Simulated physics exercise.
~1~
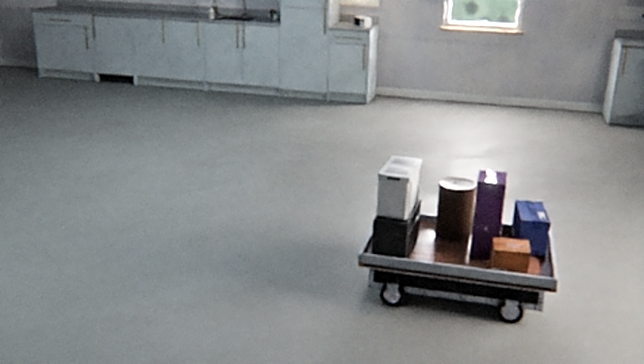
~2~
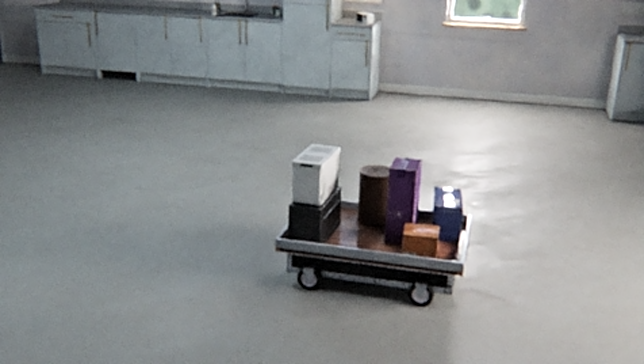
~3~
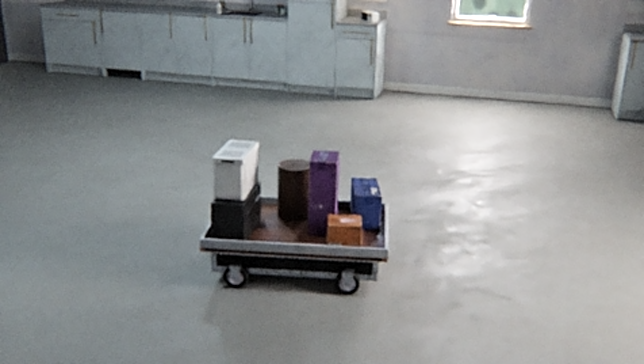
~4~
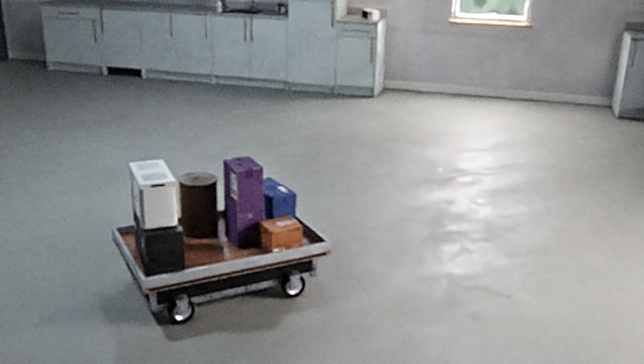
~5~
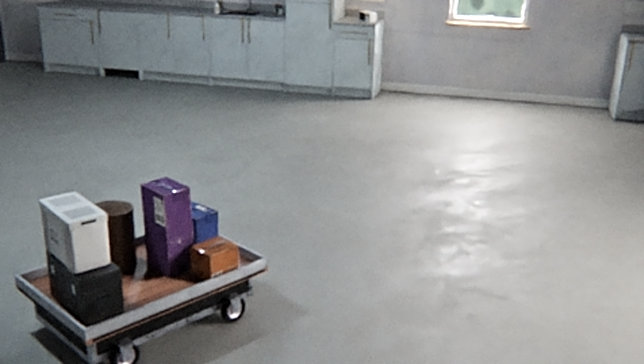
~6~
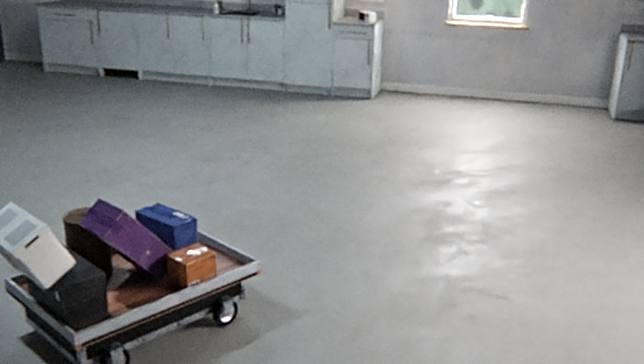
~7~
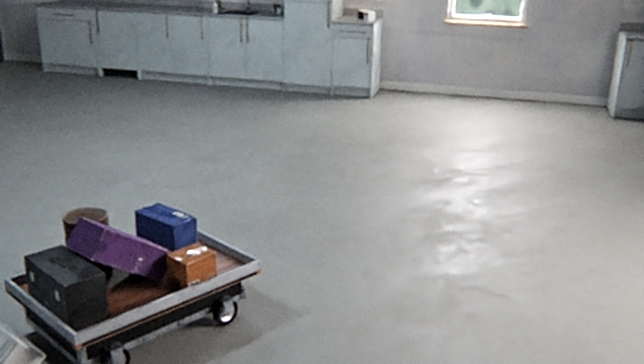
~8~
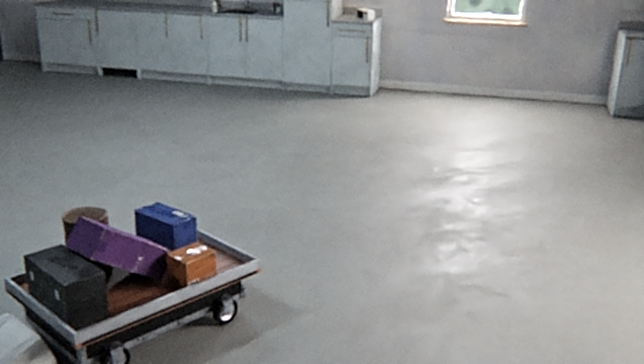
A loaded cart rolled leftward across a large room, curved toward the viewer and stopped, sending the white container toppling off the left side while the purple box tipped over and stayed leaning on the deck among the upright brown, blue, orange and black items.
